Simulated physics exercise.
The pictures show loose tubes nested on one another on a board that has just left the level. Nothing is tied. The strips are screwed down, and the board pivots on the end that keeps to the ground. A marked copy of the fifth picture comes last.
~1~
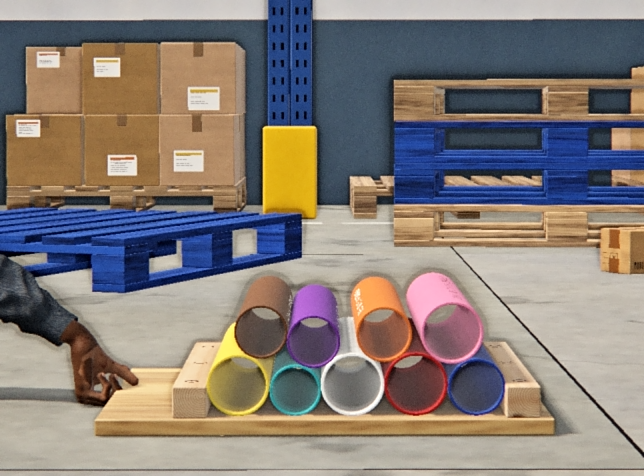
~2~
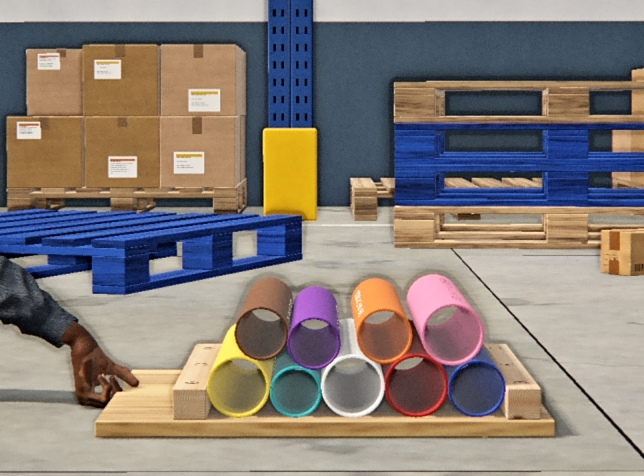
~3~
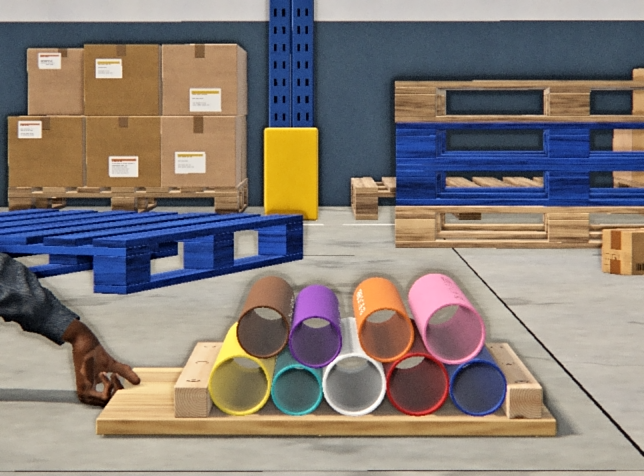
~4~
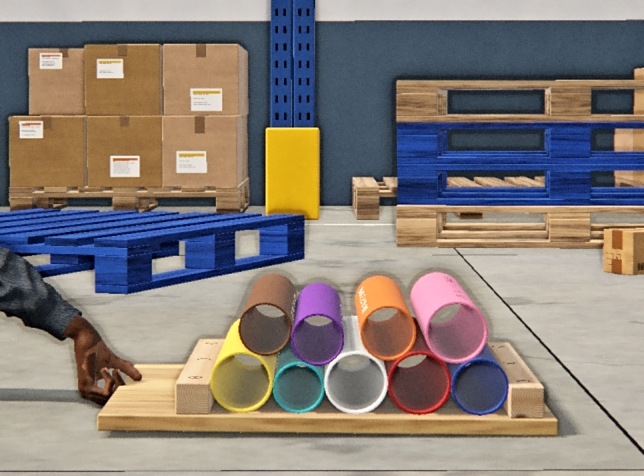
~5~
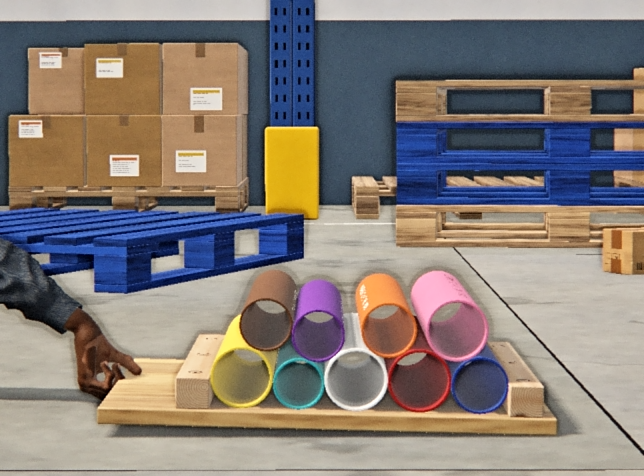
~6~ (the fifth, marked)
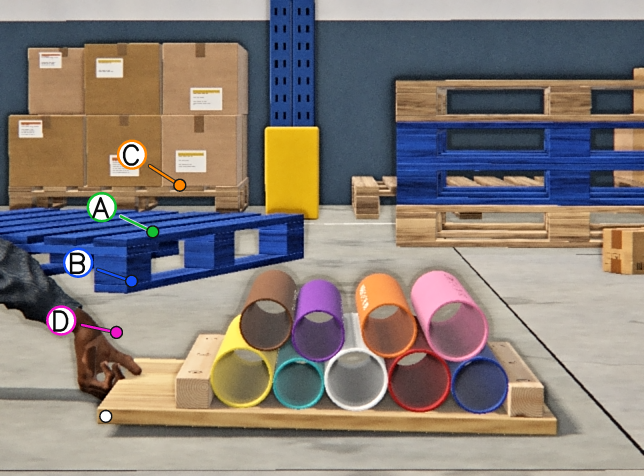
A hand slightly raises the left end of a wooden board holding stacked colorful tubes.
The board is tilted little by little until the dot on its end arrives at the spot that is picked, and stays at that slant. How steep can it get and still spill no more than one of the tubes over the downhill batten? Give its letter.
At most to A.
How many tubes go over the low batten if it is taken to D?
With D, none.
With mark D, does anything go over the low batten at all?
No.
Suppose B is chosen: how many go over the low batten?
At B the number is none.
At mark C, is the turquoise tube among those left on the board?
Yes, with C.
On the copy, A at (153, 232); B at (132, 281); C at (180, 185); D at (116, 332); the white dot at (106, 416).
On A. First, board at 16°.
Then, board at 26°.
Finally, board at 26°, one over the low batten (pink).
By contrast, B none over the low batten; C two over the low batten (pink, orange); D none over the low batten.
